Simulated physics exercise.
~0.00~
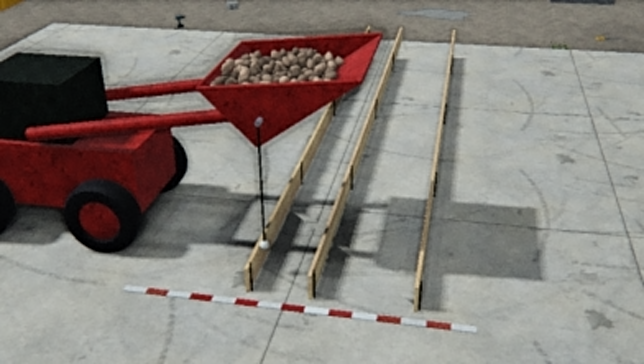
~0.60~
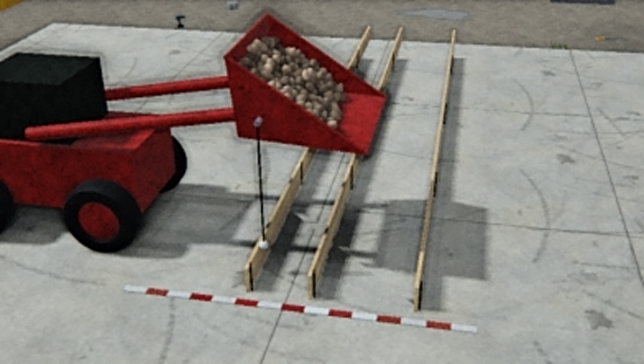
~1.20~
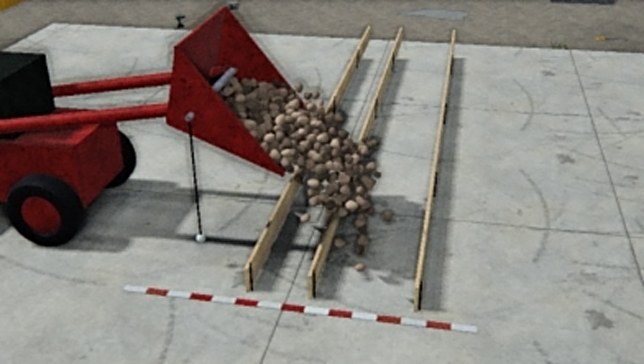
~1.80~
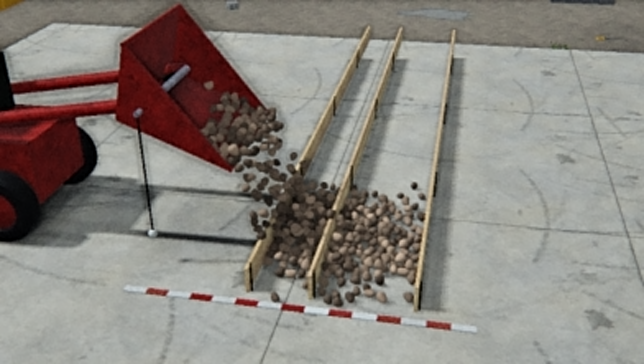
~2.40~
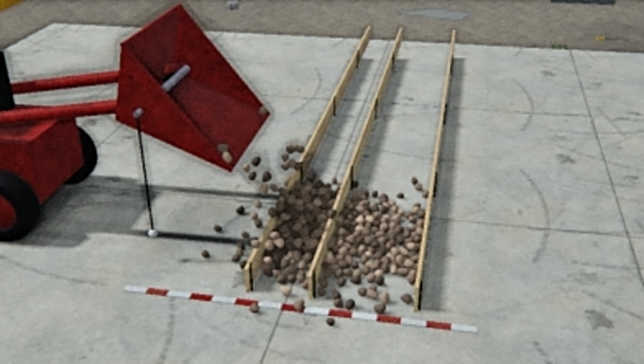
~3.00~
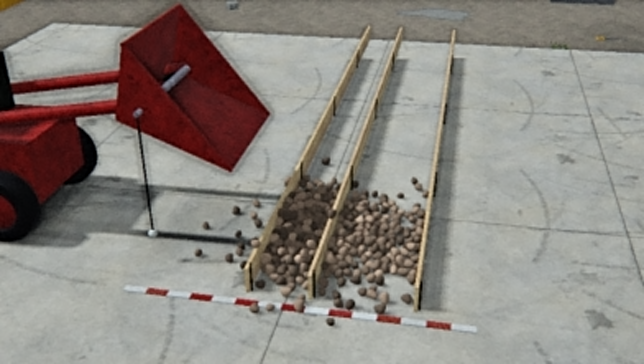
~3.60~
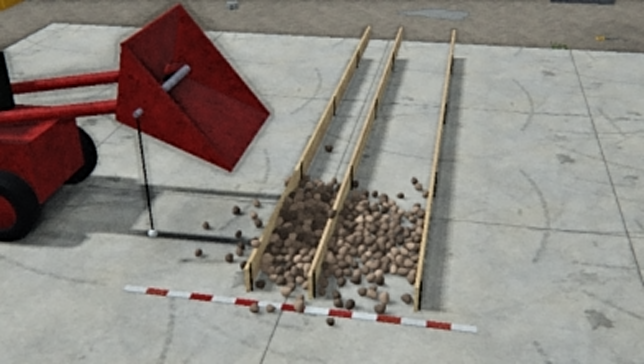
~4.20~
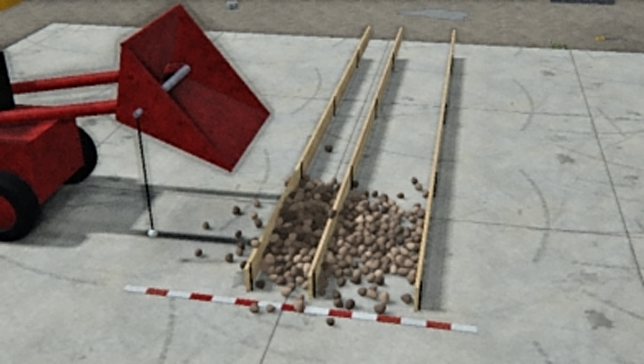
In this clip, a red loader tips its bucket of rounded stones over three parallel wooden boards while backing left, and the stones pour out, settling mostly between the boards, with more in the nearer bay than the farther one and a few scattered outside.
